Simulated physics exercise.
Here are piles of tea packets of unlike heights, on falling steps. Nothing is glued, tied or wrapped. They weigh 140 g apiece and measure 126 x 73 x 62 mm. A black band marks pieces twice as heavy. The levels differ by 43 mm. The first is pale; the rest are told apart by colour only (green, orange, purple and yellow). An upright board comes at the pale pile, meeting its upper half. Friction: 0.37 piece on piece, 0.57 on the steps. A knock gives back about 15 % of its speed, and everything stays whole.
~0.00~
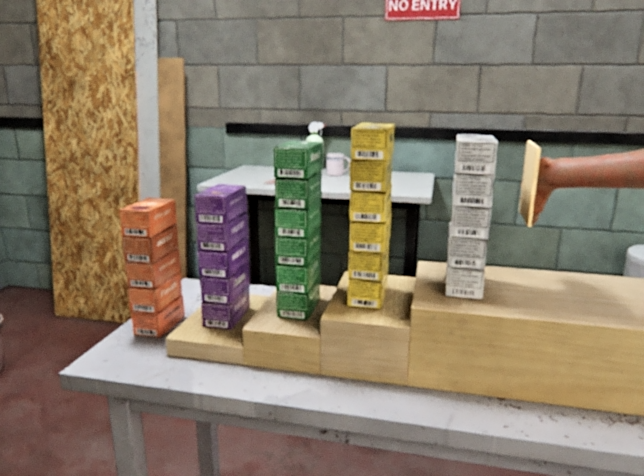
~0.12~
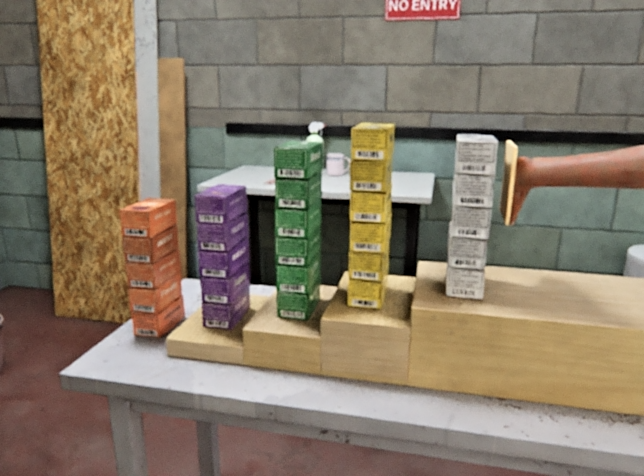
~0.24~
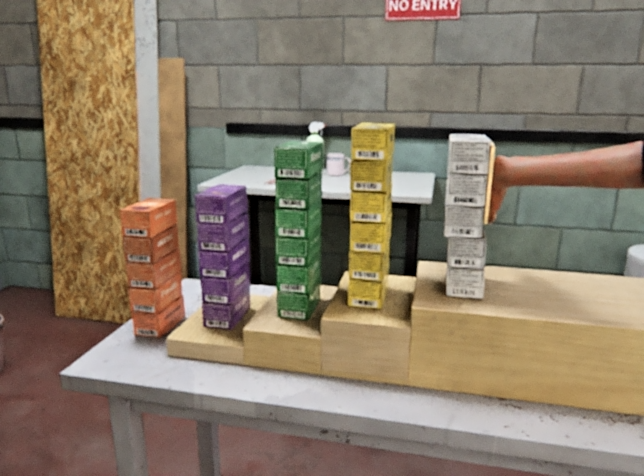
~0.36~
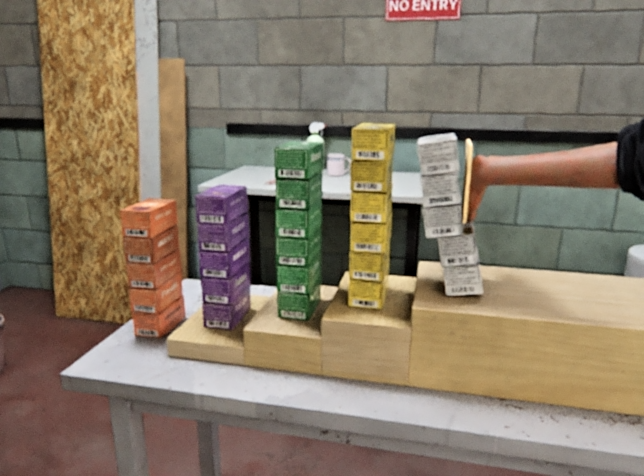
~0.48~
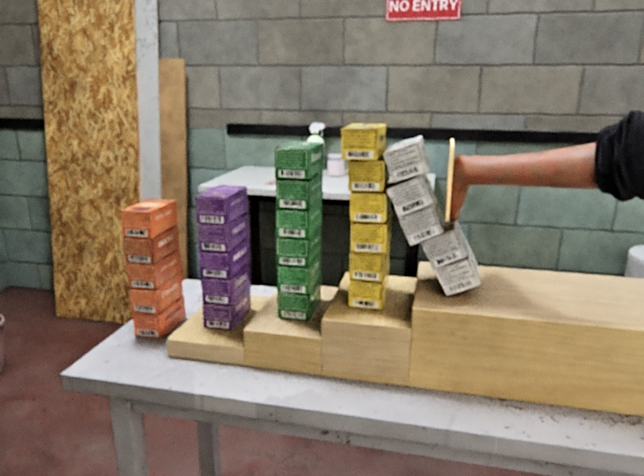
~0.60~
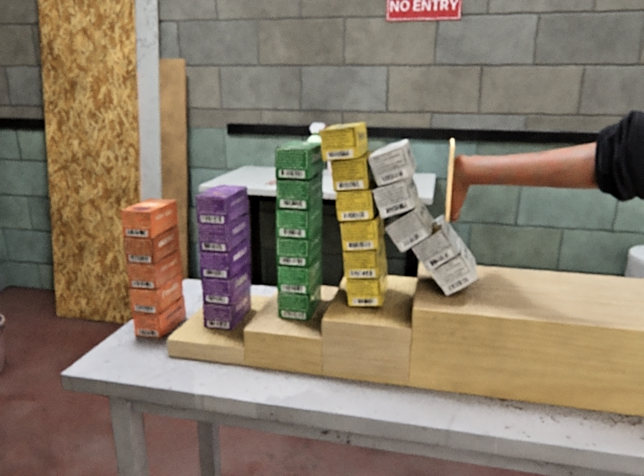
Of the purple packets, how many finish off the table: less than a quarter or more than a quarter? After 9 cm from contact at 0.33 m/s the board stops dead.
Ending off the table: More than a quarter.
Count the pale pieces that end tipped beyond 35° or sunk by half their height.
5 of them.
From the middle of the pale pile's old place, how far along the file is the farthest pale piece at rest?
Roughly 32 cm along.
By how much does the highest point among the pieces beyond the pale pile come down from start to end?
About 26 cm.
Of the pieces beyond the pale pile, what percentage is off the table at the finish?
Roughly 40 per cent of them.
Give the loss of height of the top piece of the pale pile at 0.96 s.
About 10 cm.
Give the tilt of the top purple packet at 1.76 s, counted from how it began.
About 10°.
Around 0.96 s, 5 of the pale pile down; none of the 5 purple packets off the table (0 of 22 in all colours); top purple packet unmoved; top yellow packet tipped 29°, 43 mm lower.
Around 1.32 s, 5 of the pale pile down; none of the 5 purple packets off the table (0 of 22 in all colours); top purple packet tipped 15°, 31 mm lower; top yellow packet tipped 45°, 21 cm lower.
Around 1.76 s, 5 of the pale pile down; 3 of the 5 purple packets off the table (9 of 22 in all colours); top purple packet tipped 8°, 56 cm lower; top orange packet upside down.
Finally (2.1 s), 5 of the pale pile down; 3 of the 5 purple packets off the table (9 of 22 in all colours); top purple packet on its side; top orange packet upside down. That is 60 per cent.
